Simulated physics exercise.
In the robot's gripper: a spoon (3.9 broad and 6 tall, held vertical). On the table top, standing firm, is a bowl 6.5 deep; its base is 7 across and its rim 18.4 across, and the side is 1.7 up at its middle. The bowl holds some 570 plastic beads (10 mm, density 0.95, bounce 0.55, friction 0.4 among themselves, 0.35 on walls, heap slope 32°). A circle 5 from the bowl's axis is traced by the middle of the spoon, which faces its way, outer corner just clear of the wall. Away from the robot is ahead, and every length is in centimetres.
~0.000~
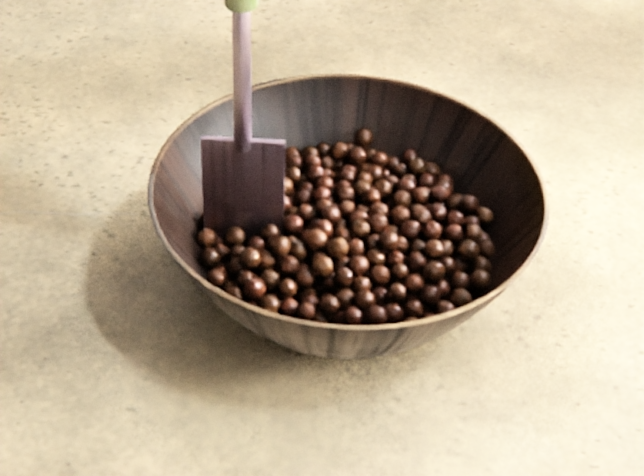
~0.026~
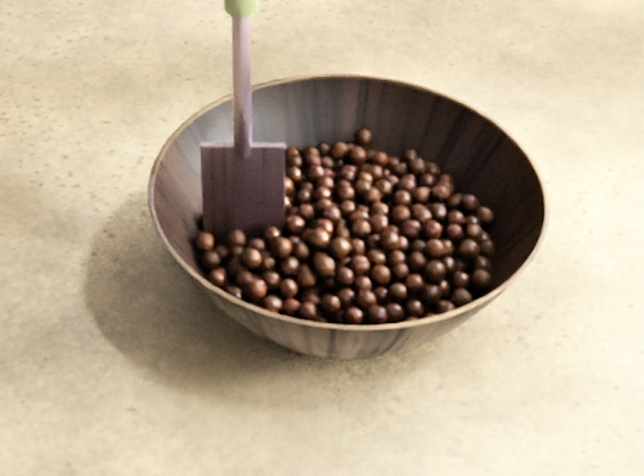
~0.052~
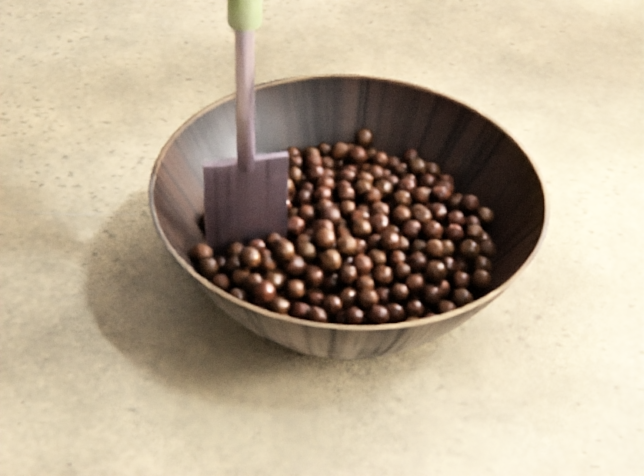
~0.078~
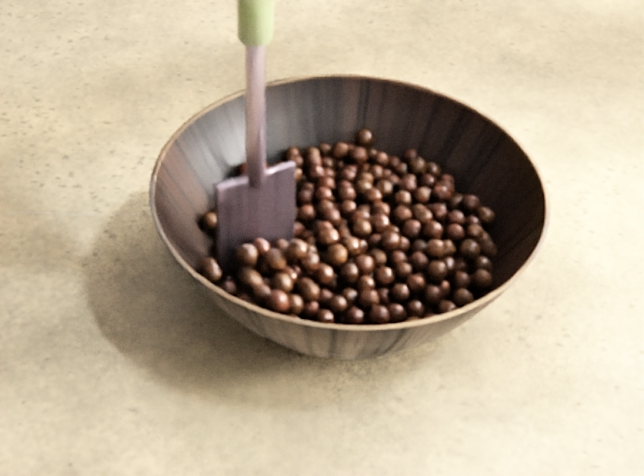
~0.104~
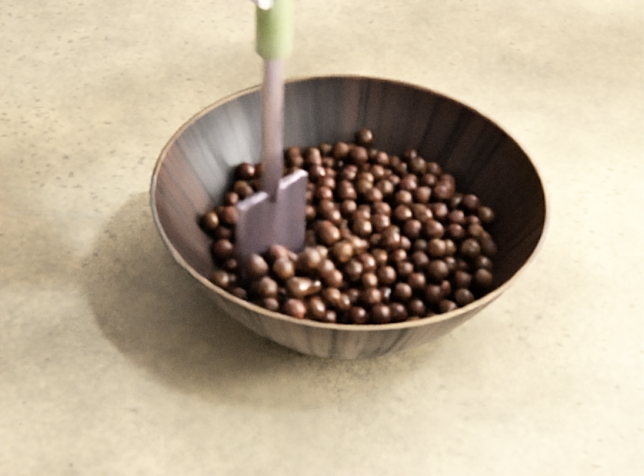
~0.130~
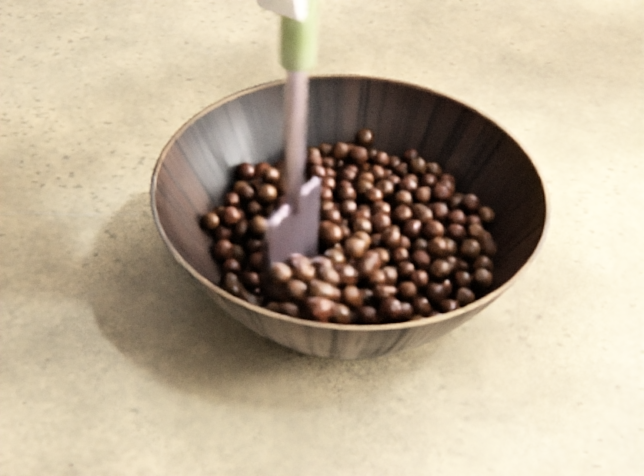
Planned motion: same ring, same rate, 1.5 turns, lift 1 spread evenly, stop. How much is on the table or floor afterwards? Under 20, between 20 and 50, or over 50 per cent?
Under 20 per cent.
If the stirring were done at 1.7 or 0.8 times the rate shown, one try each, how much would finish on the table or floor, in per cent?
It would be some 25 and 5 percent respectively.
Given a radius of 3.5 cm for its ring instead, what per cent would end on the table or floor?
It would be close to 5 per cent then.
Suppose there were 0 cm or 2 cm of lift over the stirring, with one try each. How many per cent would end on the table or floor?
It comes to about 20 per cent and about 5 per cent.
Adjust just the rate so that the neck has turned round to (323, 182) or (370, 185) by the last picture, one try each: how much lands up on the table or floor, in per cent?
About 15 % for one try and about 25 % for the other, in order.
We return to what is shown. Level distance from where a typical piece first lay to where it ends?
Around 3 cm.
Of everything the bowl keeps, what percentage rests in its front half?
Roughly 50 percent of it.
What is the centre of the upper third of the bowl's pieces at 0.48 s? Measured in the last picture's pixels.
Upper-third centre: Approx. (346, 149) px.
By 0.48 s, 247° round, highest piece 9 above the table; 543 in the bowl, 14 on the table or floor, 13 in flight or on the tool.
By 0.83 s, 75° round, highest piece 8 above the table; 515 in the bowl, 51 on the table or floor, 4 in flight or on the tool.
By 1.20 s, 180° round, highest piece 6 above the table; 509 in the bowl, 61 on the table or floor.
By 1.90 s, 180° round, highest piece 6 above the table; 509 in the bowl, 61 on the table or floor.
Final count, 509 in the bowl, 61 on the table or floor. That is 11 % on the table or floor.
